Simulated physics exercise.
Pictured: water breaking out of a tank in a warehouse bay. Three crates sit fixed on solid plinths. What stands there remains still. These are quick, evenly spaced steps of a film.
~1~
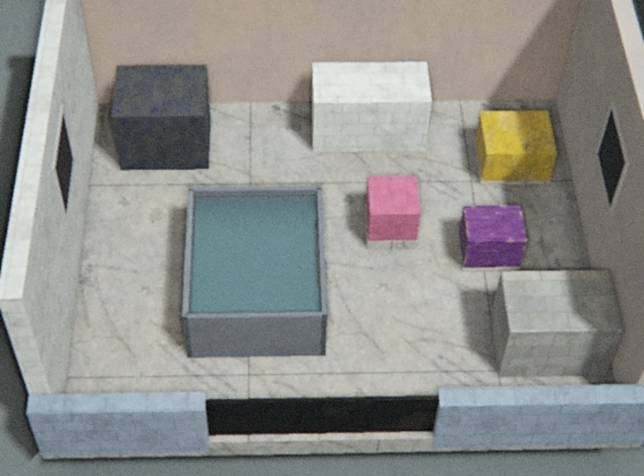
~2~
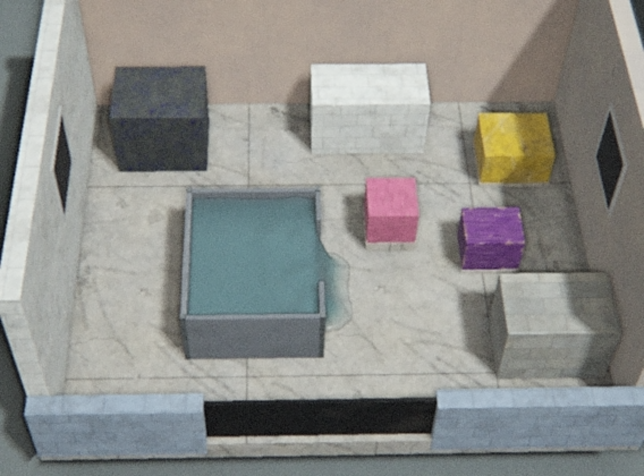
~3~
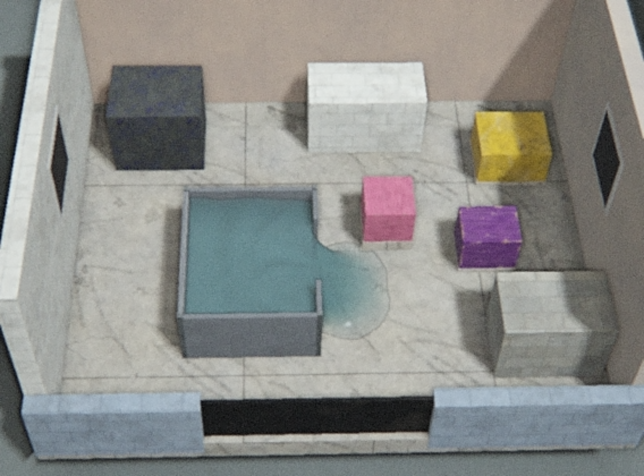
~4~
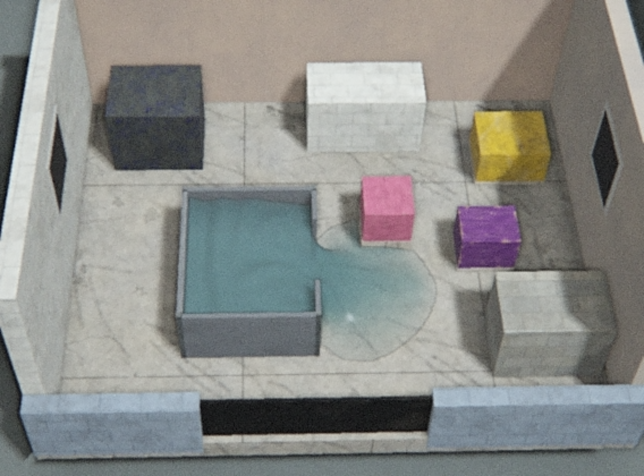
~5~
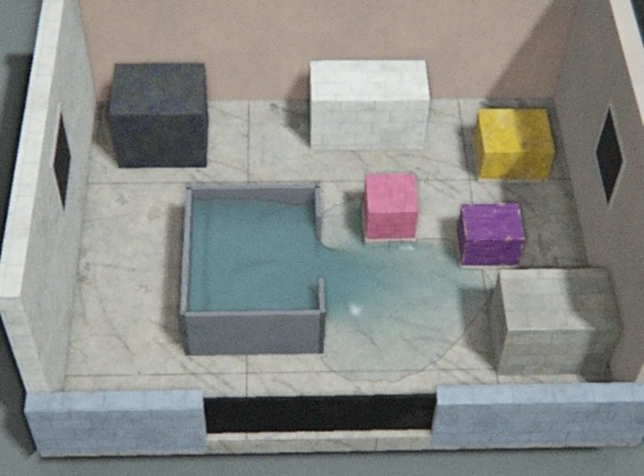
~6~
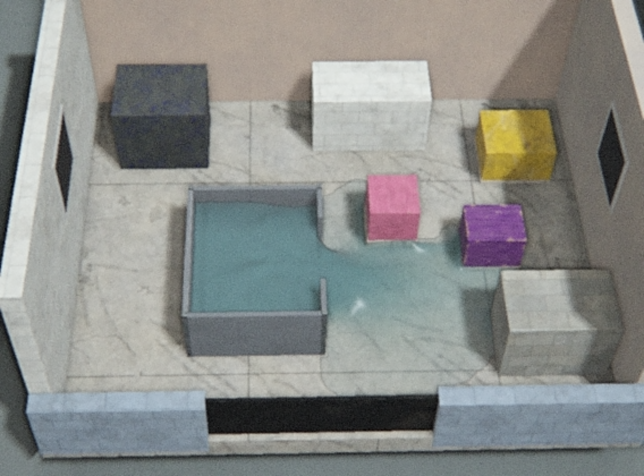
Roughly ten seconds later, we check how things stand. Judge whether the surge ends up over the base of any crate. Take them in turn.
The purple crate gets wet. The yellow crate gets wet. The pink crate gets wet.
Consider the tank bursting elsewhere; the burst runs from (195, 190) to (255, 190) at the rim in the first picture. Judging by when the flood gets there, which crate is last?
My pick is the crate marked purple.
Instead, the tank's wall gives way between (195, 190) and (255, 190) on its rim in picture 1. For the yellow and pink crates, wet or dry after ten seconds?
The yellow crate is reached, the pink crate is not reached.
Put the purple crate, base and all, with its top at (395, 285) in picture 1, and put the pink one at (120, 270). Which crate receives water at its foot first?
First: The crate marked purple.
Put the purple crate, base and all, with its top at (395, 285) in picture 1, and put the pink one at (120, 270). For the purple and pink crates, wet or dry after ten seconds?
I reckon the purple one is hit by the flood, while the pink one is missed.
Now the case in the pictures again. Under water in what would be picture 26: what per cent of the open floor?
Roughly 65 %.
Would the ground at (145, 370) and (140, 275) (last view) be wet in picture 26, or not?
Going in order, I'd say clear for the first and clear for the second.
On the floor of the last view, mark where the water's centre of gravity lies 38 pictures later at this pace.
The water's middle lies around (371, 265).
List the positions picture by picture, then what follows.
In the first picture, the tank at (255, 253) is whole and still.
In the second picture, the front is at (333, 258), out from the gap at (317, 277).
In the third picture, water pours out at (314, 278) and has run to (378, 268).
In the fourth picture, water pours out at (313, 278) and has run to (431, 294).
In the fifth picture, water pours out at (316, 276) and has run to (485, 283).
In the sixth picture, the front is at a hidden place, out from the gap at (318, 277).
A moment on, water covers 35 % of the floor; the purple crate water round its plinth, the yellow crate water round its plinth, the pink crate water round its plinth.
Next, water covers 50 % of the floor; the purple crate water round its plinth, the yellow crate water round its plinth, the pink crate water round its plinth.
Then, water covers 65 % of the floor; the purple crate water round its plinth, the yellow crate water round its plinth, the pink crate water round its plinth.
Later, water covers 95 % of the floor; the purple crate water round its plinth, the yellow crate water round its plinth, the pink crate water round its plinth.
In the end, water covers 100 % of the floor; the purple crate was topped, the yellow crate was topped, the pink crate was topped.
